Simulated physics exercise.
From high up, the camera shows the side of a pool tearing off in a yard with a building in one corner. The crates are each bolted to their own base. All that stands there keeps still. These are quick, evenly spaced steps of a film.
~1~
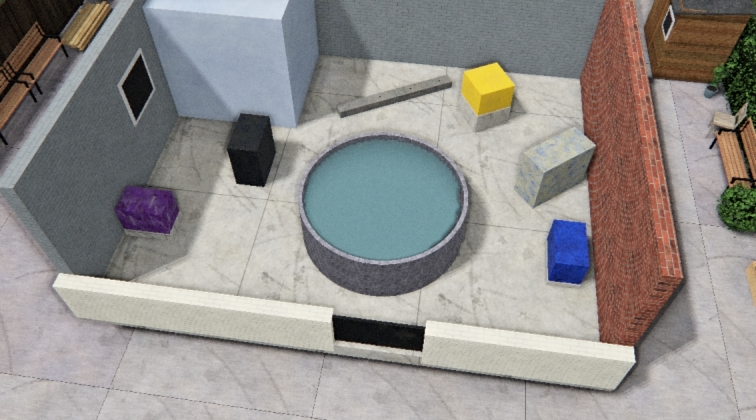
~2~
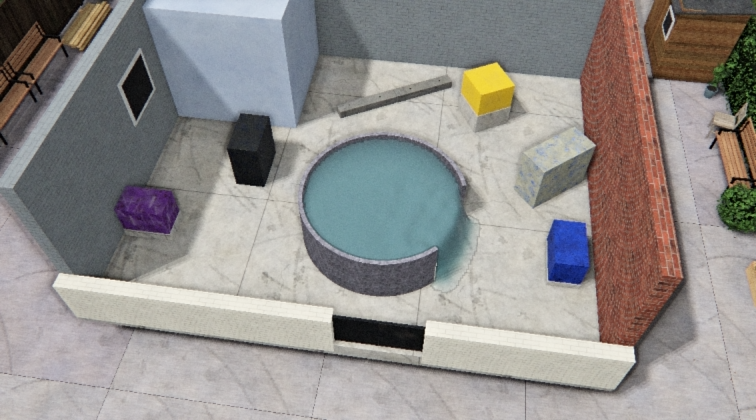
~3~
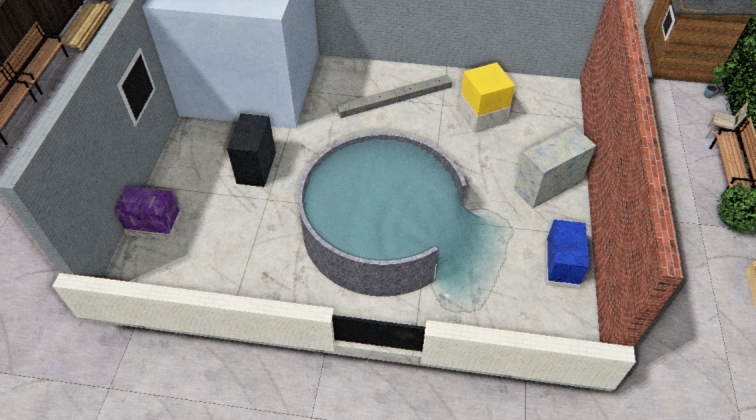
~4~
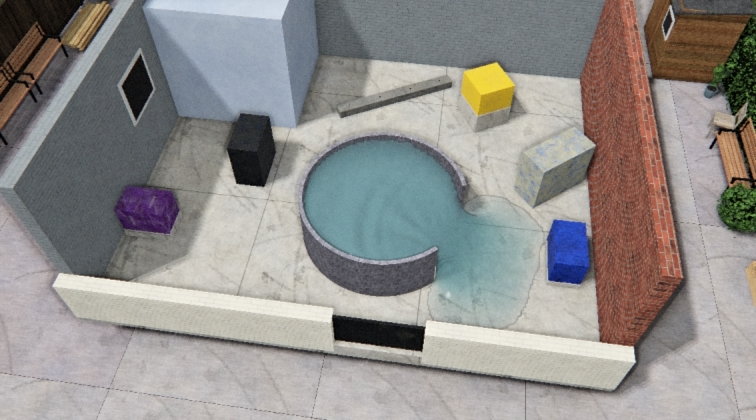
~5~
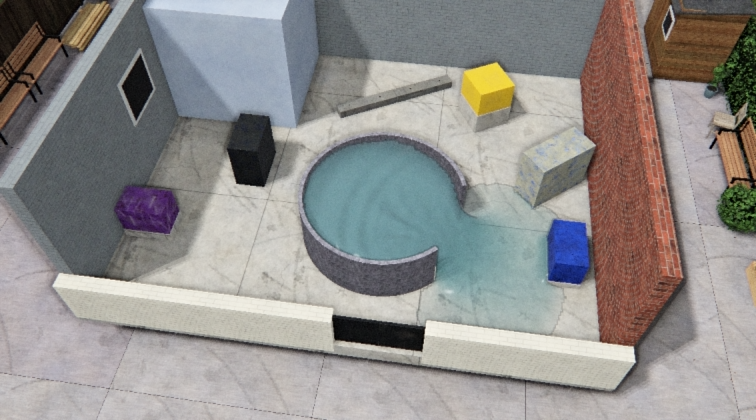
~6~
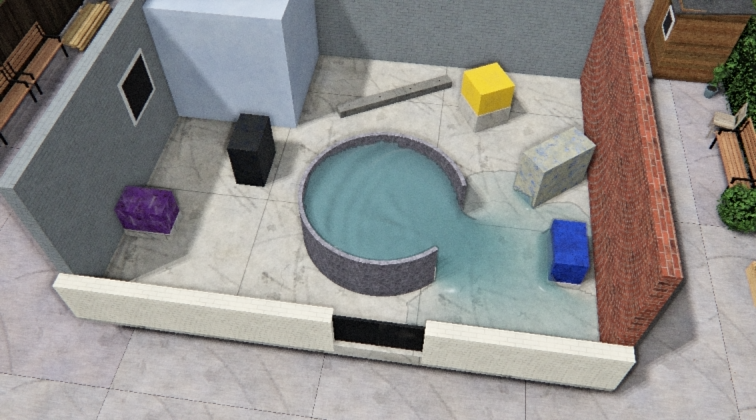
In the video, a round gray pool stands in a walled yard among colored blocks, its water still, until the lower right side opens and water pours out, spreading across the pale floor around the blue block.
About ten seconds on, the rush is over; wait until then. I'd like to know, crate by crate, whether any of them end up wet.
The yellow crate will come out dry, the blue crate will come out wet, the purple crate will come out wet.
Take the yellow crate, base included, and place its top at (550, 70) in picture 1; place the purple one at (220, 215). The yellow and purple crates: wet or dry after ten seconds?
My reading: The yellow crate keeps dry; the purple crate remains dry.
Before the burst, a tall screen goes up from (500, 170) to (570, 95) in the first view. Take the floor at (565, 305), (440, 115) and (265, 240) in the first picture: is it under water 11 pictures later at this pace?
As listed: Wet, no water, free of water.
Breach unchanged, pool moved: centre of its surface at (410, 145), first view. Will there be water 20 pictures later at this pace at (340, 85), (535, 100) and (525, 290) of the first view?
As listed: Dry, covered, covered.
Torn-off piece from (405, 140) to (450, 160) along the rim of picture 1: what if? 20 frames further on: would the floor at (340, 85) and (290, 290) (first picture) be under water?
Result, in order - waterlogged, parched.
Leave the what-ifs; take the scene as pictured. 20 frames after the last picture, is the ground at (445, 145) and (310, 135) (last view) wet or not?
Taking the two points in turn, the first is waterlogged and the second is spared.
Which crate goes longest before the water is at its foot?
The purple-painted one, I reckon.
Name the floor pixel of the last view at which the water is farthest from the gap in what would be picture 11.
I'd say near (541, 135).
A moment on, water covers 20 % of the floor; the yellow crate not reached, the blue crate water round its plinth, the purple crate not reached.
Next, water covers 30 % of the floor; the yellow crate water round its plinth, the blue crate water round its plinth, the purple crate not reached.
Then, water covers 50 % of the floor; the yellow crate water round its plinth, the blue crate water round its plinth, the purple crate not reached.
Later, water covers 90 % of the floor; the yellow crate water round its plinth, the blue crate water round its plinth, the purple crate water round its plinth.
In the end, water covers 100 % of the floor; the yellow crate stayed above the water, the blue crate was topped, the purple crate was topped.
